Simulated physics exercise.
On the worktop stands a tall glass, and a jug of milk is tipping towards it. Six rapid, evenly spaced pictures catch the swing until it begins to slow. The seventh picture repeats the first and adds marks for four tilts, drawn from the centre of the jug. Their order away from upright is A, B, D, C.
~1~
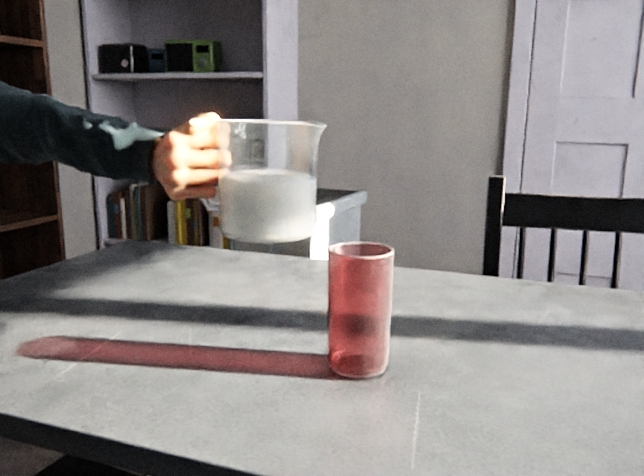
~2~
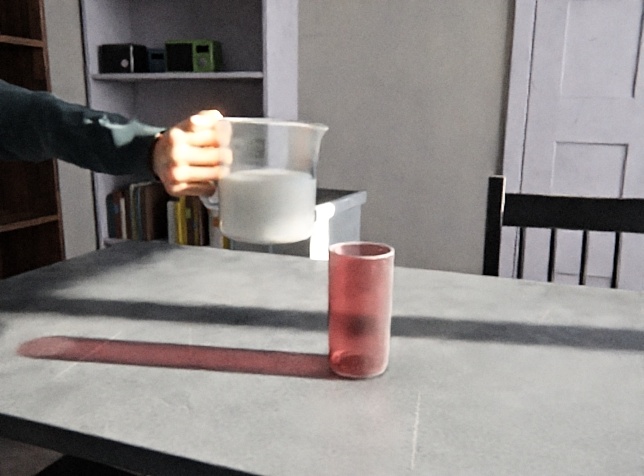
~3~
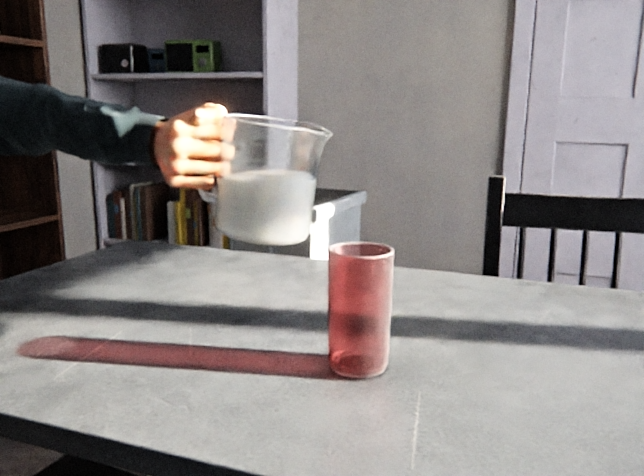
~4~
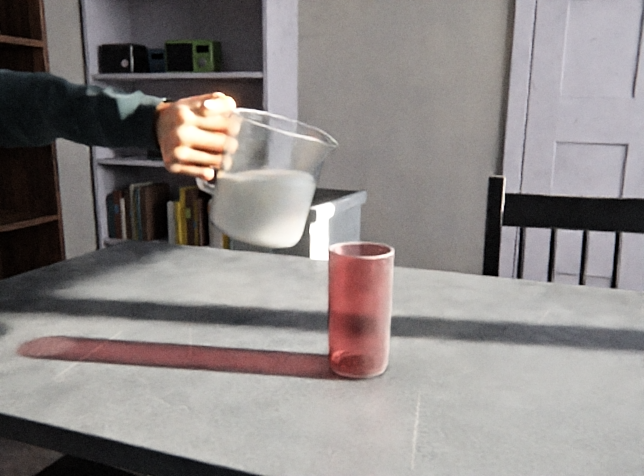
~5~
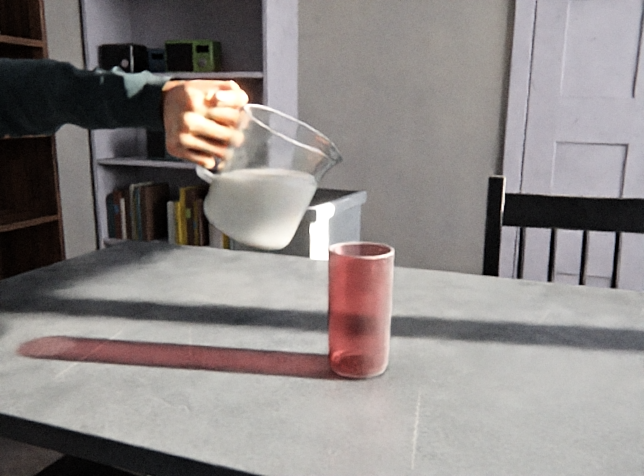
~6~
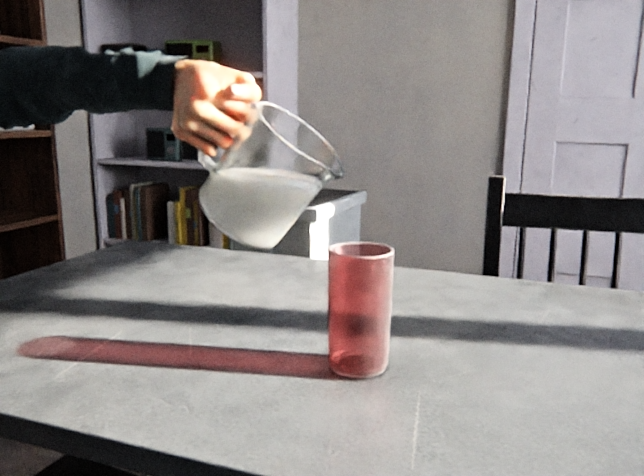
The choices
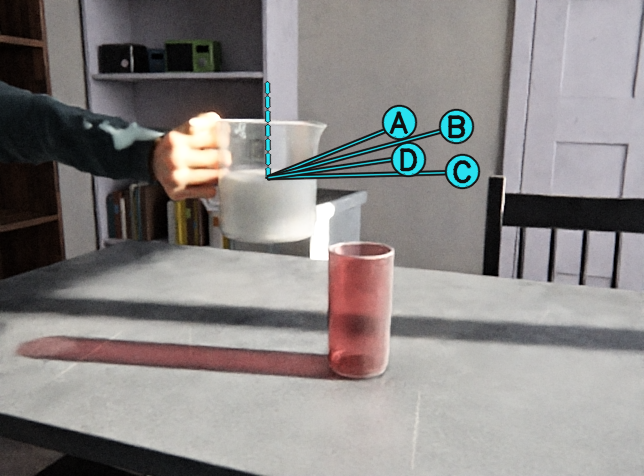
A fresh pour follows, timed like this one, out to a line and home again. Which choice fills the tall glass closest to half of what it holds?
Choose B.
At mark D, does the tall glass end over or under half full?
Over.
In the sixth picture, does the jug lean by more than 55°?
No, it does not.
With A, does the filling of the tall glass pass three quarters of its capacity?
No, it does not.
On the marked copy, A at (384, 131); B at (440, 131); C at (445, 172); D at (391, 159).
Choosing A, the tall glass ends with about 36 % of what it can hold.
Choosing B, the tall glass ends with about 50 % of what it can hold.
Choosing C, the tall glass ends with about 78 % of what it can hold; 4 % of the milk is spilt.
Choosing D, the tall glass ends with about 66 % of what it can hold.
